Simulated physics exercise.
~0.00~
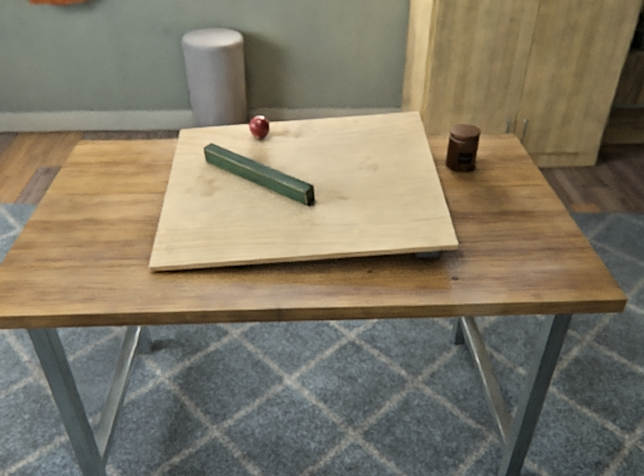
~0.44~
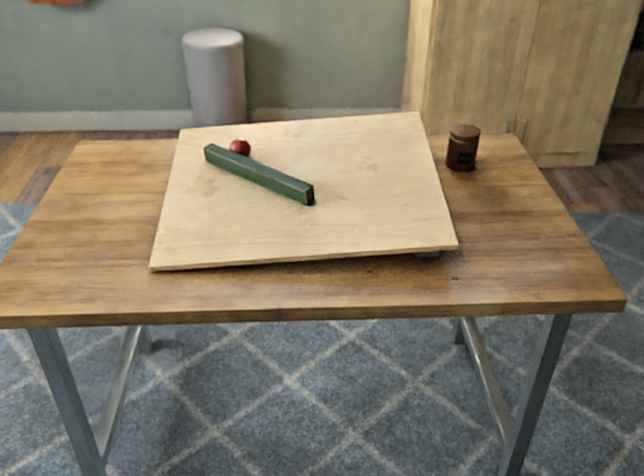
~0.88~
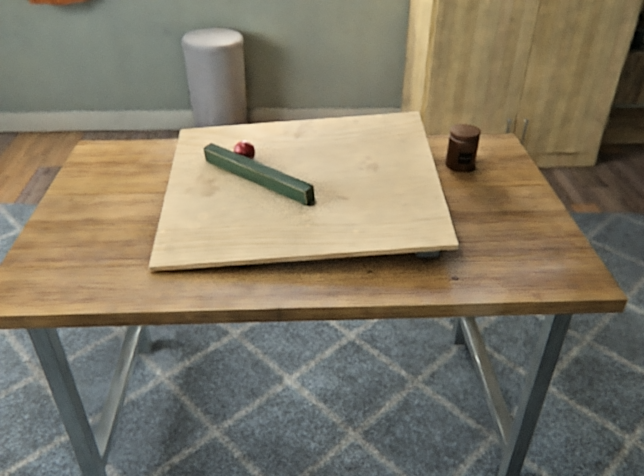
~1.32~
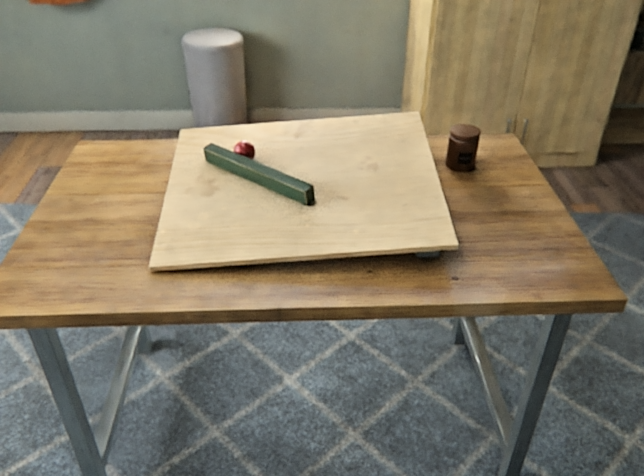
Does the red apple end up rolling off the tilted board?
No, it stays on the board. The green bar blocks its way and the apple comes to rest behind it.
